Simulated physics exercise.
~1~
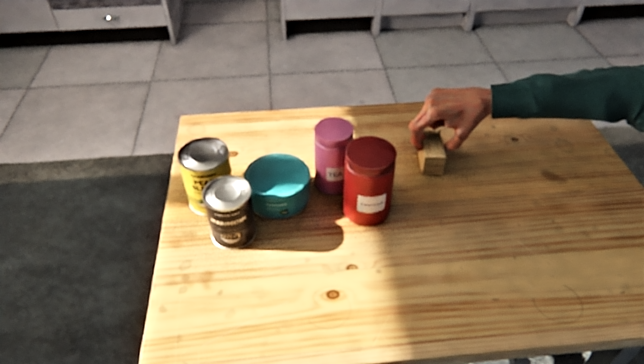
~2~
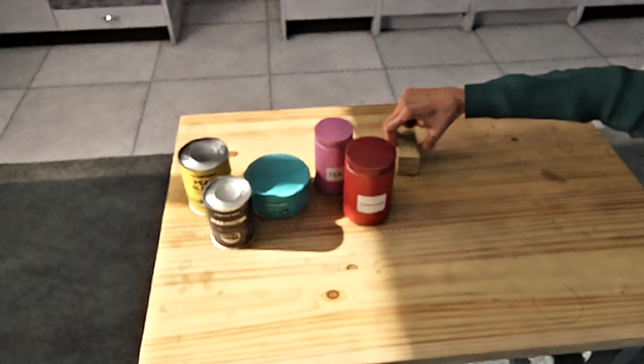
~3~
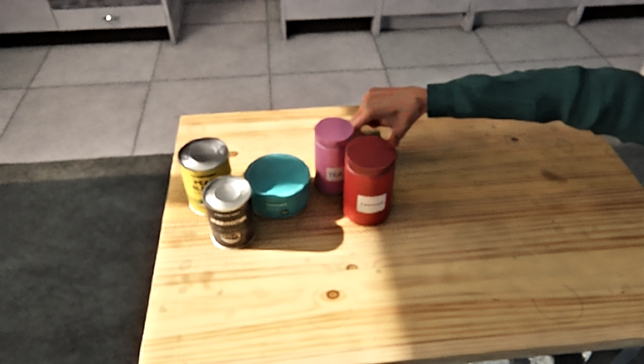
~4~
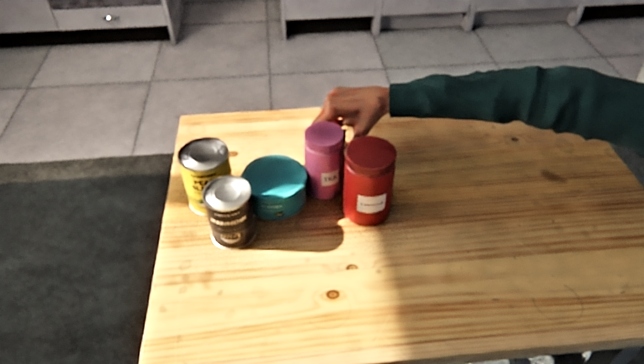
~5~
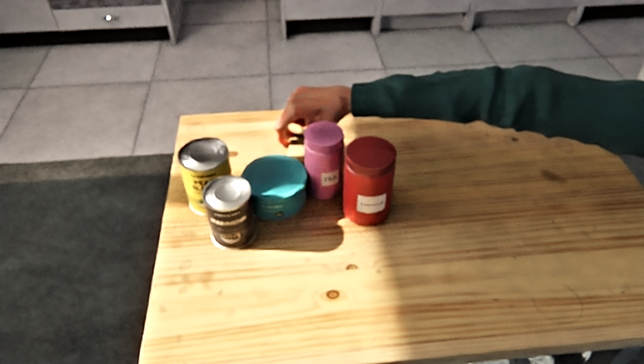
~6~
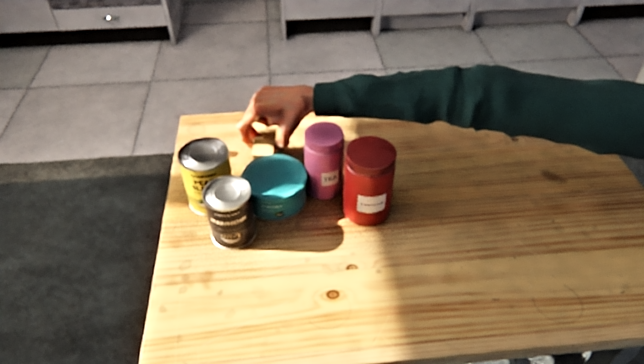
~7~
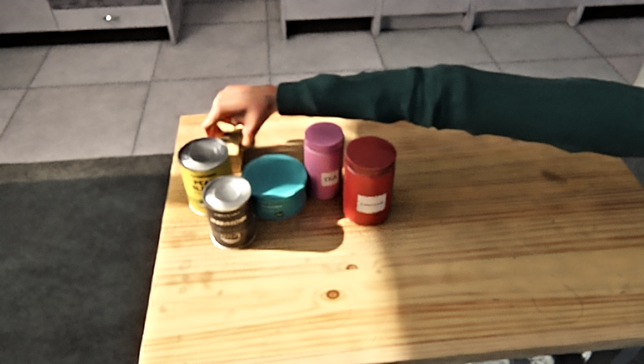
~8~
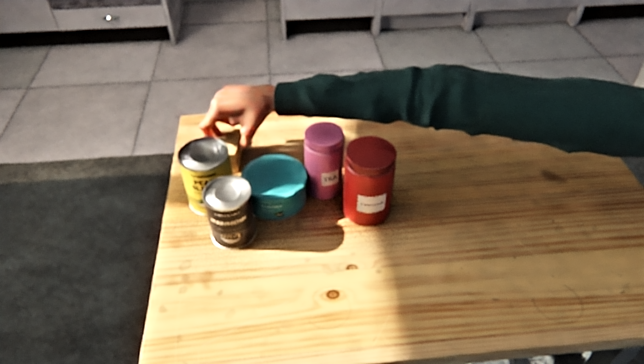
In the video, a hand in a dark green sleeve slides a small block leftward along the back of a wooden table, behind five containers, slightly shifting the pink jar, and finally stops behind the yellow tin, with all five containers still upright on the table.
